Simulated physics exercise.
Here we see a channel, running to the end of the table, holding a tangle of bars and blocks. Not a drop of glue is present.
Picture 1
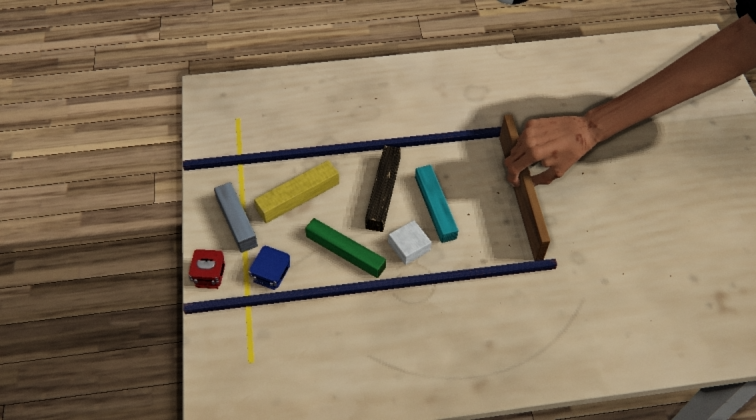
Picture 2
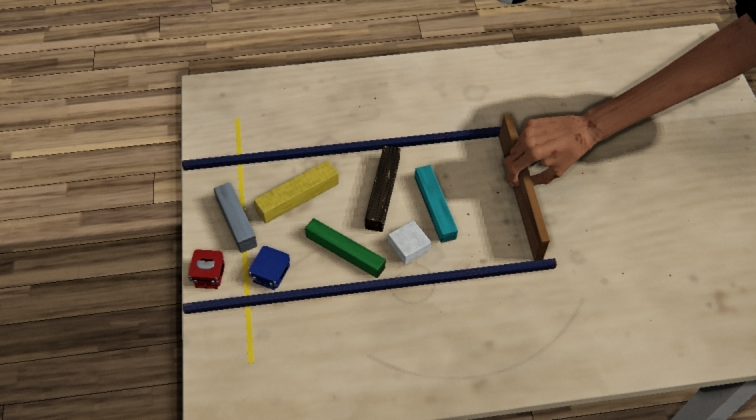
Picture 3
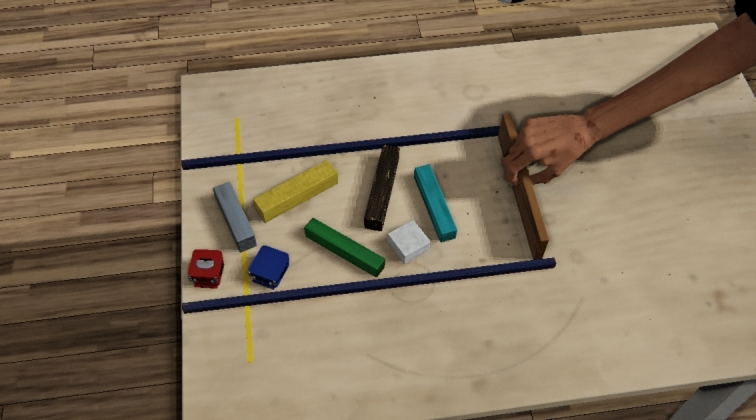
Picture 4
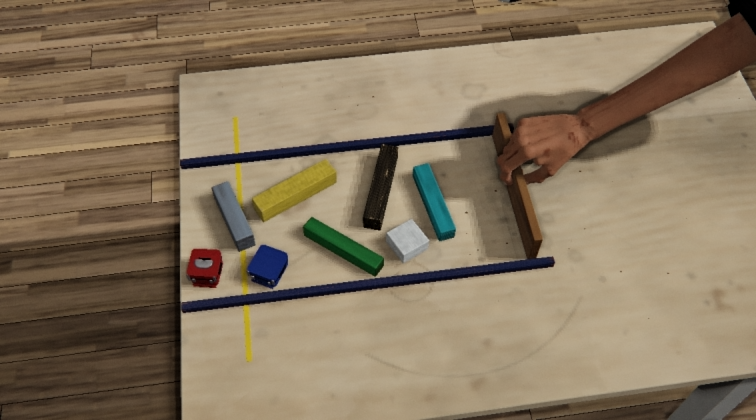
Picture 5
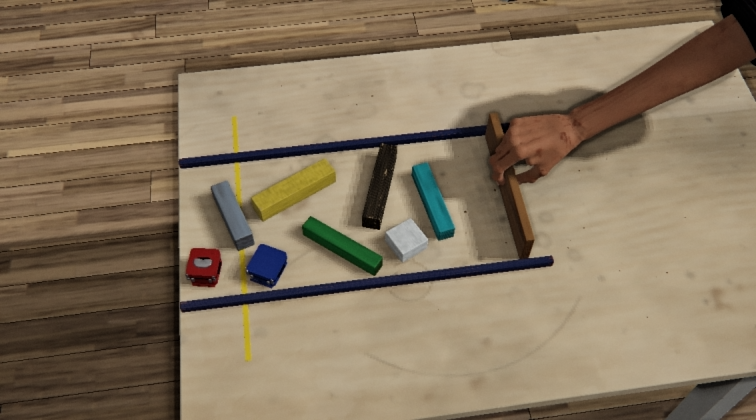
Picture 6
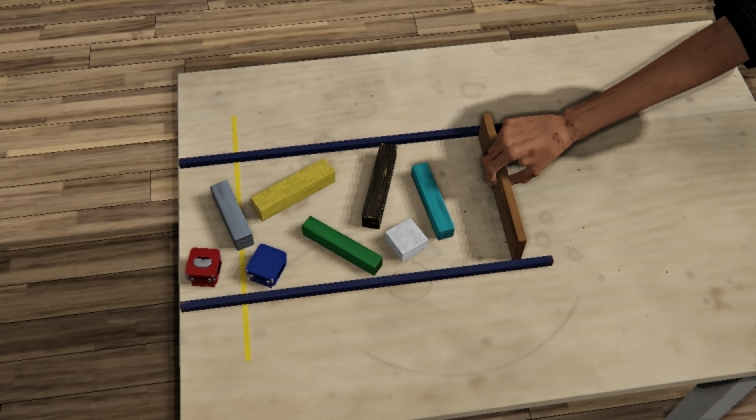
On a pale wooden tabletop above a plank floor, seen from above at a slight angle, two dark blue rails form a channel crossed by a yellow line near its left end. Between them lie grey, yellow, black, green and turquoise bars, a white block, and red and blue cases at lower left. A hand slides a brown board slightly left, while the pieces stay put and the view shifts barely.
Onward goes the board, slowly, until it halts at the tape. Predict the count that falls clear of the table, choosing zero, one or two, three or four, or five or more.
The count is three or four.
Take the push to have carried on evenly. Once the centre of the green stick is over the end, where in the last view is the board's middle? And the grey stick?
When the green stick crosses, the middle is near (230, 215); when the grey stick crosses, near (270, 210).
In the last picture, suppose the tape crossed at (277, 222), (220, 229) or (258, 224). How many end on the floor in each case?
Those tries give 1, 5 and 2.
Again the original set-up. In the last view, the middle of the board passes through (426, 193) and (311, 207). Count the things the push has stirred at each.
Answer - first 2, then 8.
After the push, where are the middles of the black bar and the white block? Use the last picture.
The black bar settles near (212, 198); as for the white block, near (220, 275).
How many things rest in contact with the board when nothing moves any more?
It's 2 of them.
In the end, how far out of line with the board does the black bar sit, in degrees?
Some 0 degrees.
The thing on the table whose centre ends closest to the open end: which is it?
Answer - the yellow bar.
A little later, none off yet; red case at rest near (205, 267); grey stick at rest near (232, 215); blue case at rest near (268, 266).
Next, none off yet; red case at rest near (205, 267); grey stick shifted a little near (221, 220); blue case at rest near (266, 267).
Later still, none off yet; red case shifted about its own width near (175, 276); grey stick shifted about its own width near (184, 239); blue case shifted well along near (206, 280).
When it is over, the number that fall off is three or four; down, blue case, grey stick and red case.
